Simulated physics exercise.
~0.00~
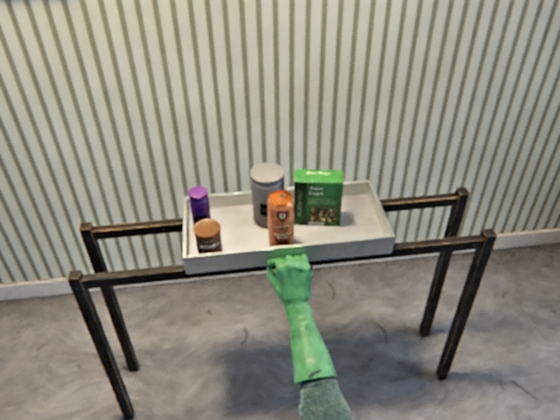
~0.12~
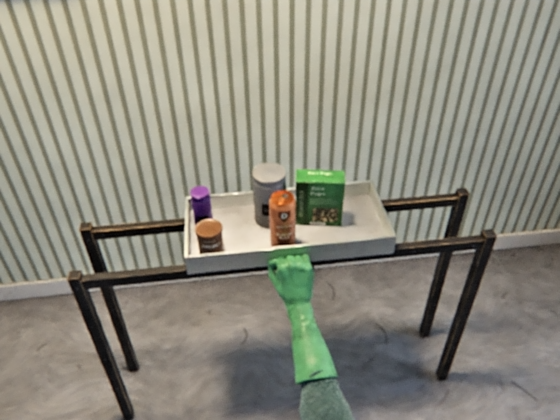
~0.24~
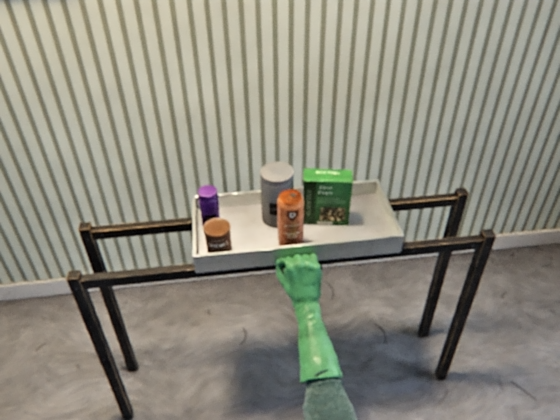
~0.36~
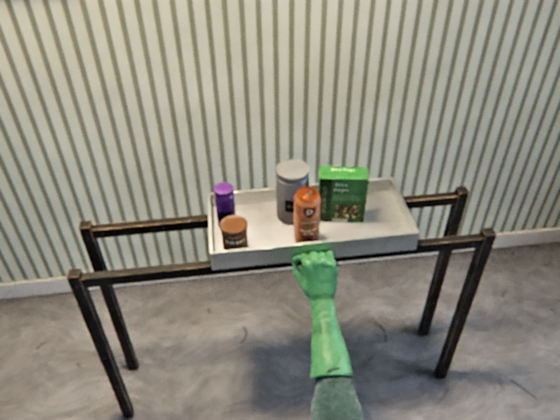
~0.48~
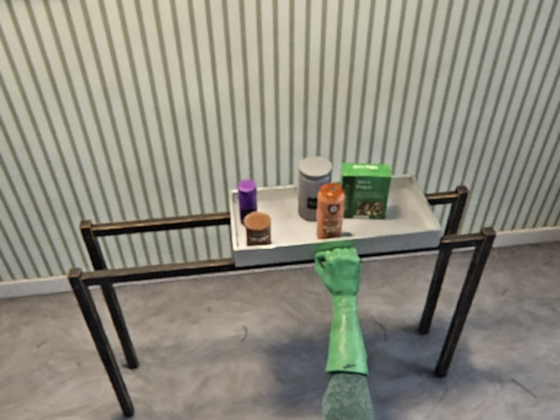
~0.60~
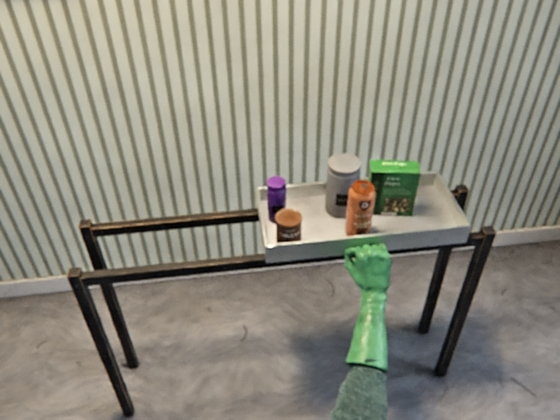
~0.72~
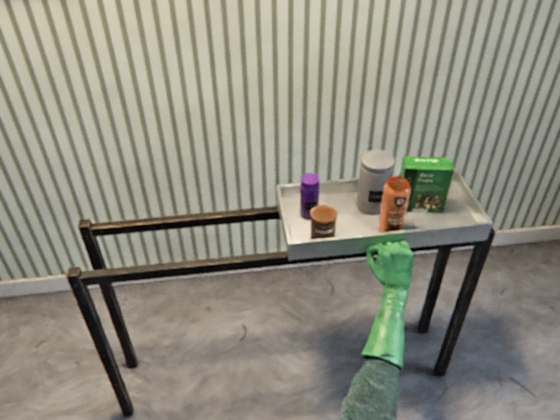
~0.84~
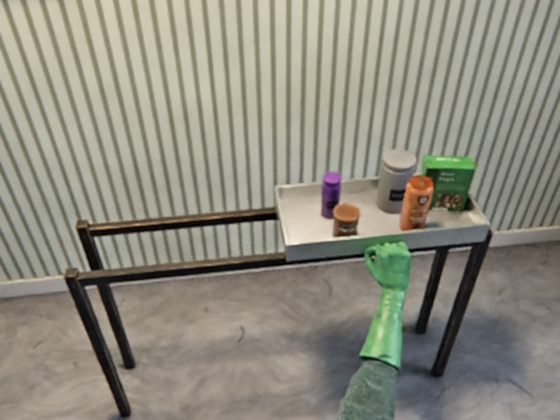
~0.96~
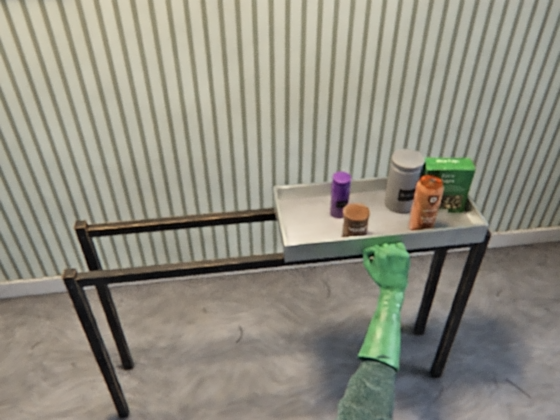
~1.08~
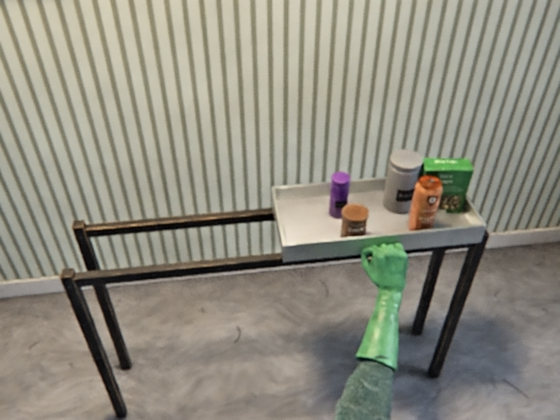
A tray slides right with a green hand and stops, its five upright items sliding farther.
